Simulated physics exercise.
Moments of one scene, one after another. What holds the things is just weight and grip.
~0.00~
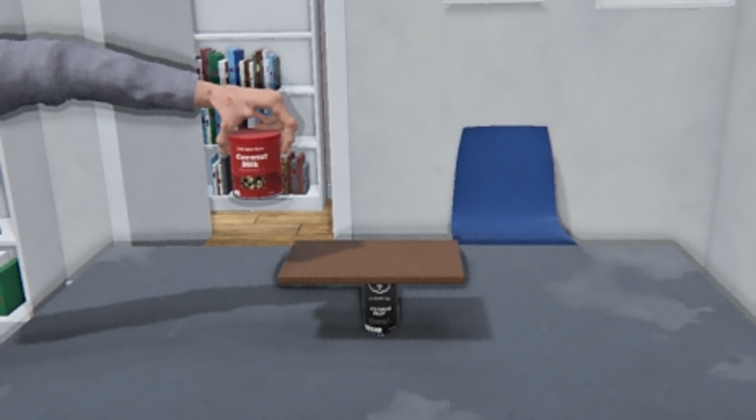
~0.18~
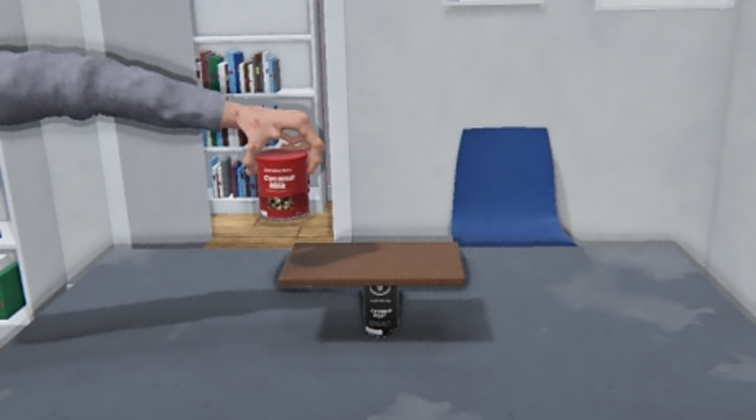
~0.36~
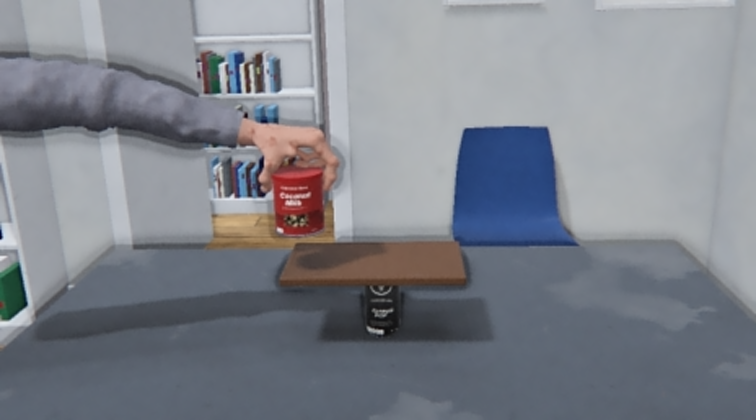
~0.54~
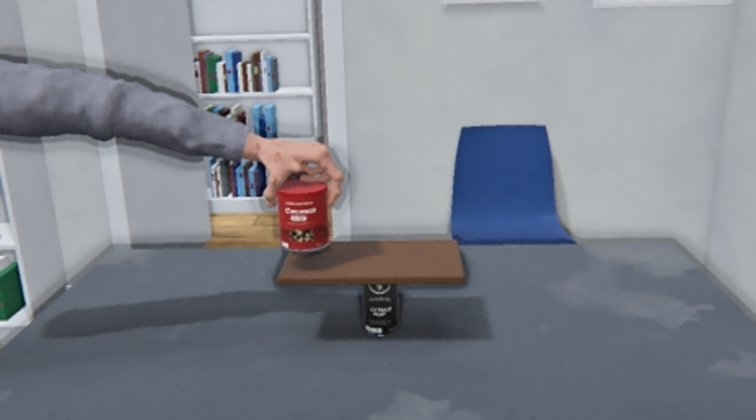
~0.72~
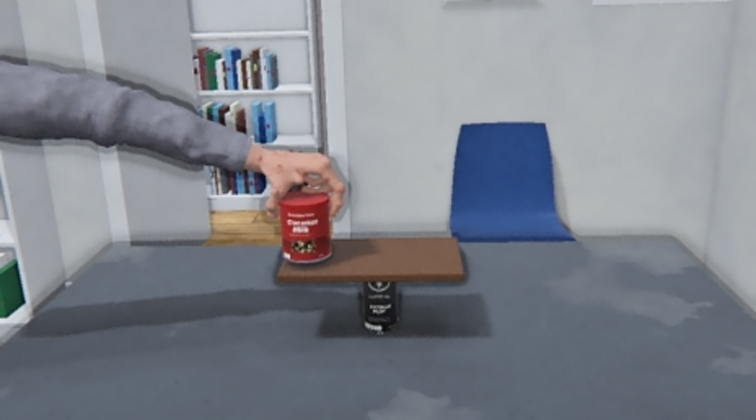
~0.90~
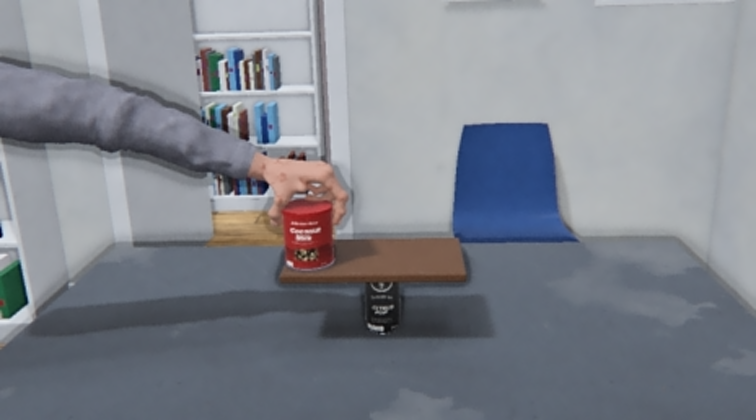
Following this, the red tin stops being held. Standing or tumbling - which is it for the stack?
I expect the stack to come down, at least in part.
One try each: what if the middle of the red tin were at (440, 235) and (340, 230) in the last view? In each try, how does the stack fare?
First try: Topples; second try: Topples.
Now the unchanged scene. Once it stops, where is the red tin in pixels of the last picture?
End position in the final view: Approximately (269, 319).
By 1.20 s, red tin now fallen; brown lid tilted by 57°.
By 1.40 s, brown lid tilted by 72°.
By 1.80 s, brown lid now fallen; black can tilted by 47°.
By 2.00 s, black can now fallen.
When it is over (2.2 s), fallen, red tin, brown lid and black can. End places, in pixels of the last picture, red tin near (268, 319). The stack comes apart.
